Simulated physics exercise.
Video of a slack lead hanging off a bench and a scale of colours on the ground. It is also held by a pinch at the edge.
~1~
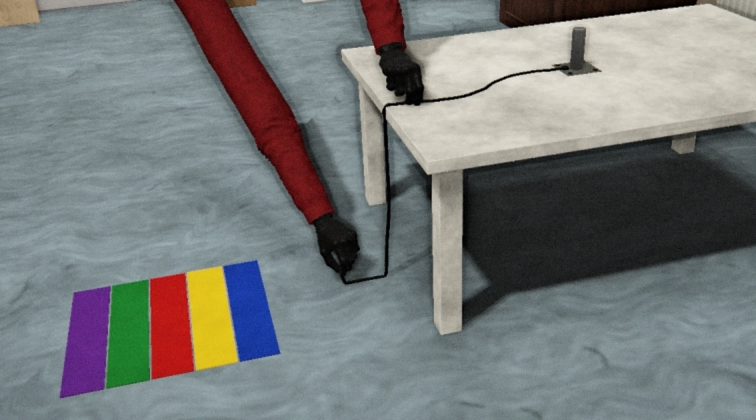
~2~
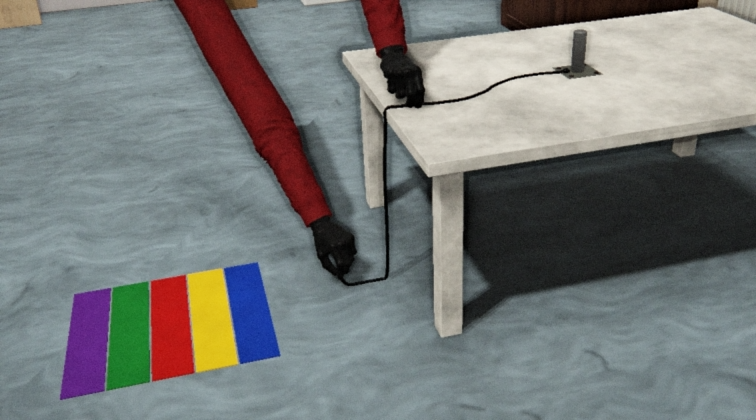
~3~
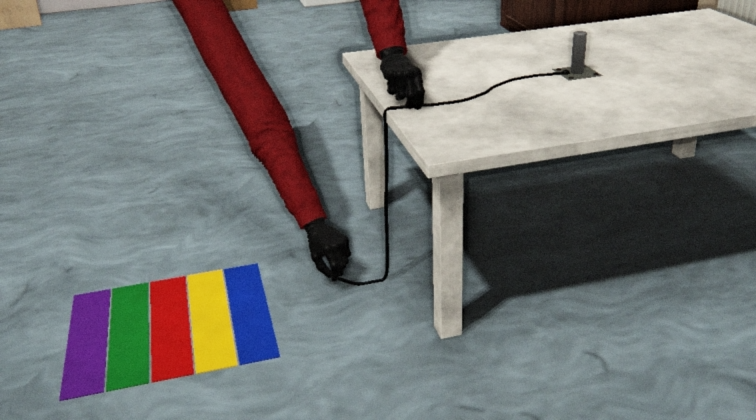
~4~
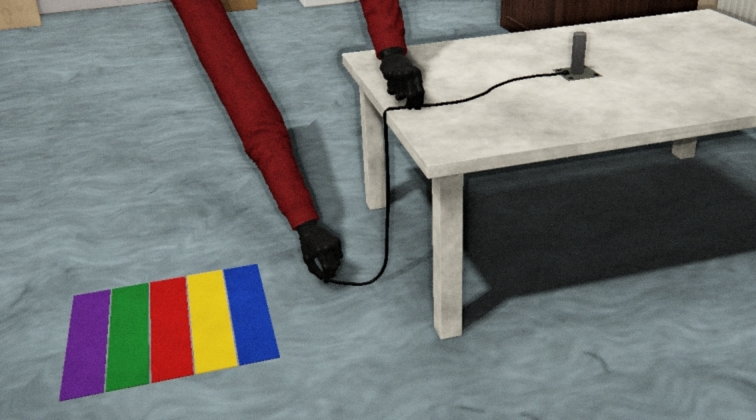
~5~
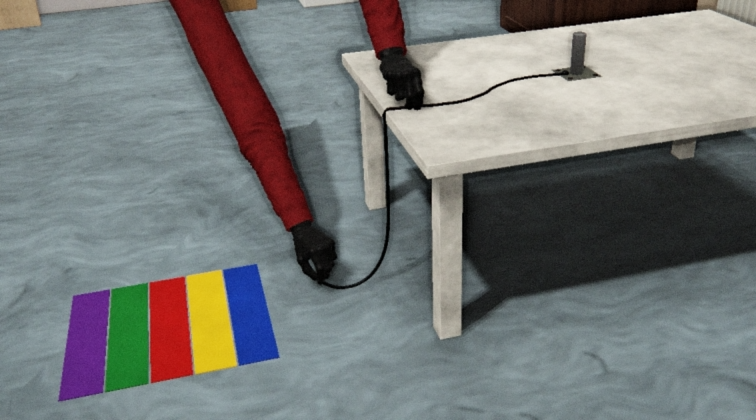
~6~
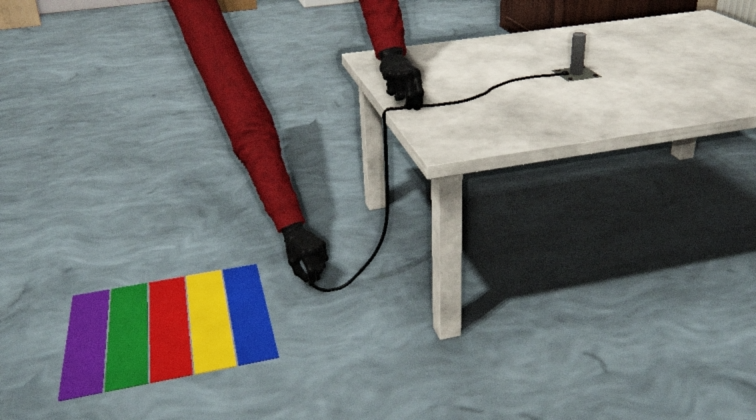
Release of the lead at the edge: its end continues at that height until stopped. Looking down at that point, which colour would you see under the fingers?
You would see yellow.
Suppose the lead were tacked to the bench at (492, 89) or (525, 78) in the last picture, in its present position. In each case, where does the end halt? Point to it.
The places are (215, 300) and (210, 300).
Soon after, end near (292, 284); short of the strips.
Then, end near (240, 293); over blue.
At full stretch, end near (209, 299); over yellow. Over yellow.
